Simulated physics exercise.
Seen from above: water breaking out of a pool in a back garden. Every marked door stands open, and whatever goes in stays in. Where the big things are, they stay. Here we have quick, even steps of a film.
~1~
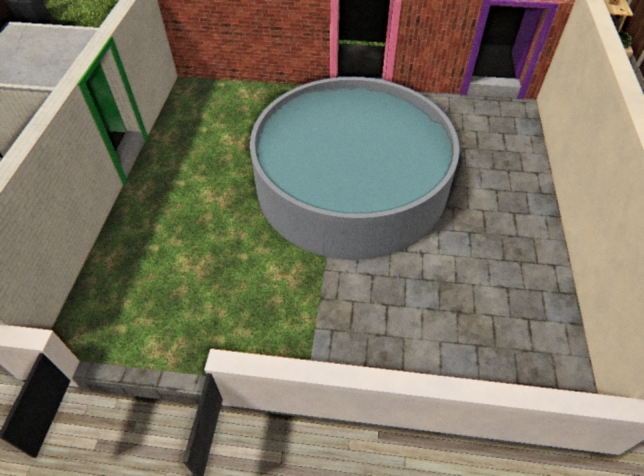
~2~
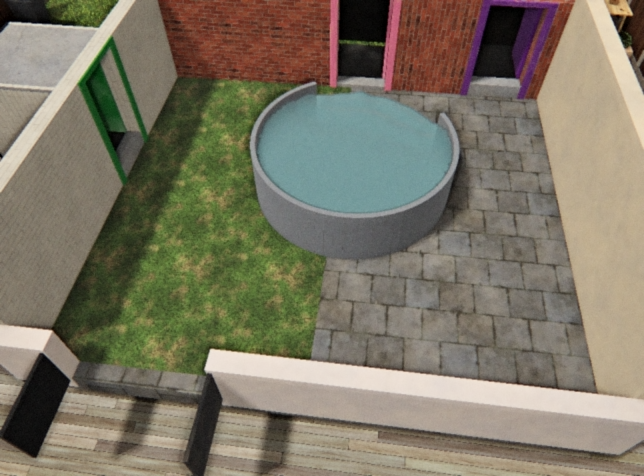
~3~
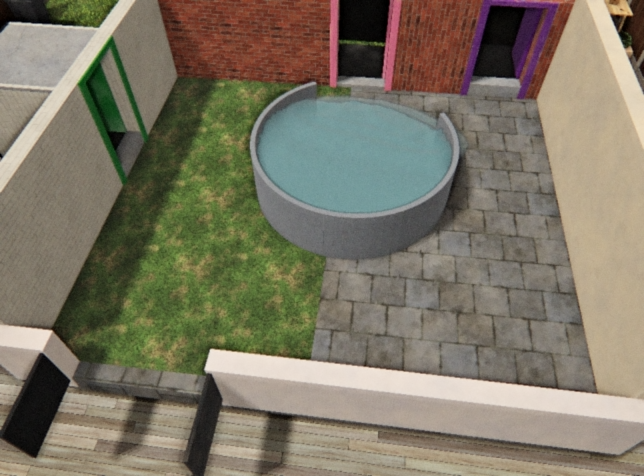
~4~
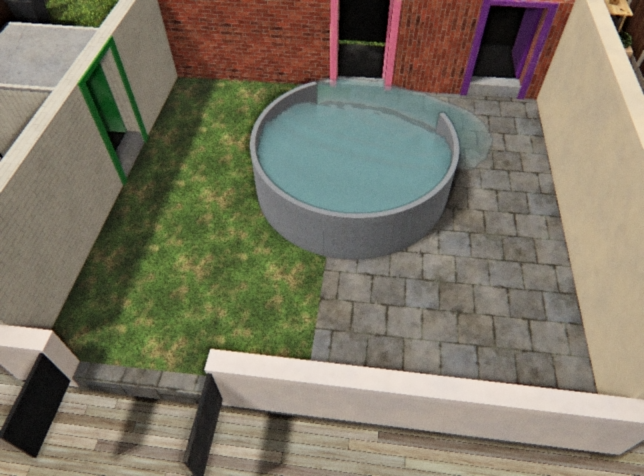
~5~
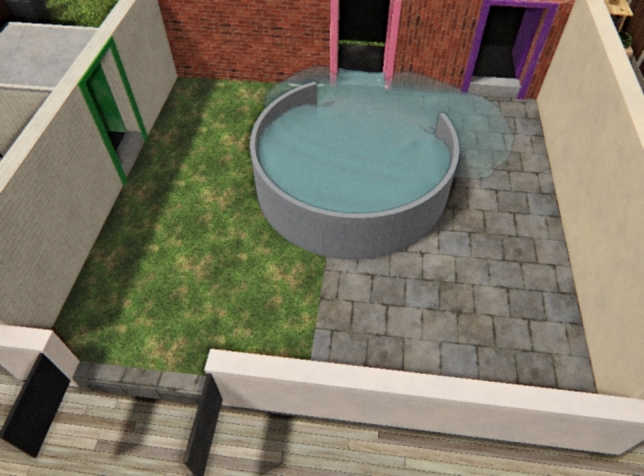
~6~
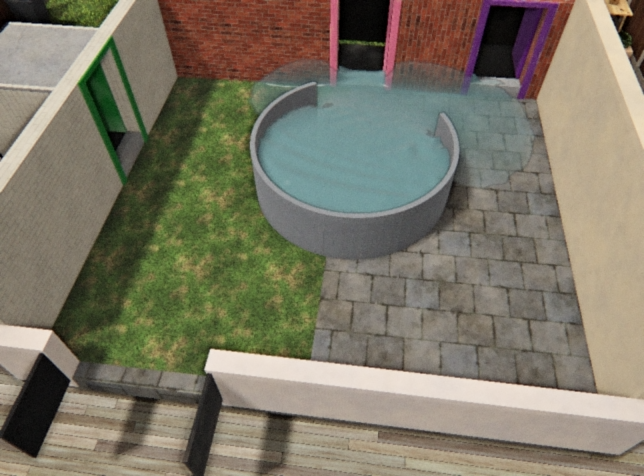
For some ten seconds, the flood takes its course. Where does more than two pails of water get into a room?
The green door lets in two pails or less; the purple door lets in more than two pails; the pink door lets in more than two pails.
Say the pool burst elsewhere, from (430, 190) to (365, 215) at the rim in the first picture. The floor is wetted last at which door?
Coming last is the one in green.
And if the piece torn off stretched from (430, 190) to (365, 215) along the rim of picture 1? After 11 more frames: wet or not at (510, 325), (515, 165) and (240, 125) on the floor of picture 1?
Point by point: Soaked; unwetted; unwetted.
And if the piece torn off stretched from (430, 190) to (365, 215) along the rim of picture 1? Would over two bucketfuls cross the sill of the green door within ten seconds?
Result: Green remains beneath it.
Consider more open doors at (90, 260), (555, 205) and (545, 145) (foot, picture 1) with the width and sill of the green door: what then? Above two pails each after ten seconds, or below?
Taken in sequence, they go: Not exceeded, not exceeded, exceeded.
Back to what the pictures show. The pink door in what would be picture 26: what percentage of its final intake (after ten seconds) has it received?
My guess is about 80 %.
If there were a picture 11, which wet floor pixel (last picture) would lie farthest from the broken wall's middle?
Somewhere near (177, 79).
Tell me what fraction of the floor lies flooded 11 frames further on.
I'd put it at roughly 35 per cent.
A moment on, water covers 25 % of the floor; the green door not reached, the purple door under two buckets in, the pink door far over two buckets in.
Next, water covers 35 % of the floor; the green door not reached, the purple door over two buckets in, the pink door far over two buckets in.
Then, water covers 70 % of the floor; the green door wet at the sill, nothing in, the purple door far over two buckets in, the pink door far over two buckets in.
Later, water covers 95 % of the floor; the green door wet at the sill, nothing in, the purple door far over two buckets in, the pink door far over two buckets in.
In the end, water covers 100 % of the floor; the green door wet at the sill, nothing in, the purple door far over two buckets in, the pink door far over two buckets in.
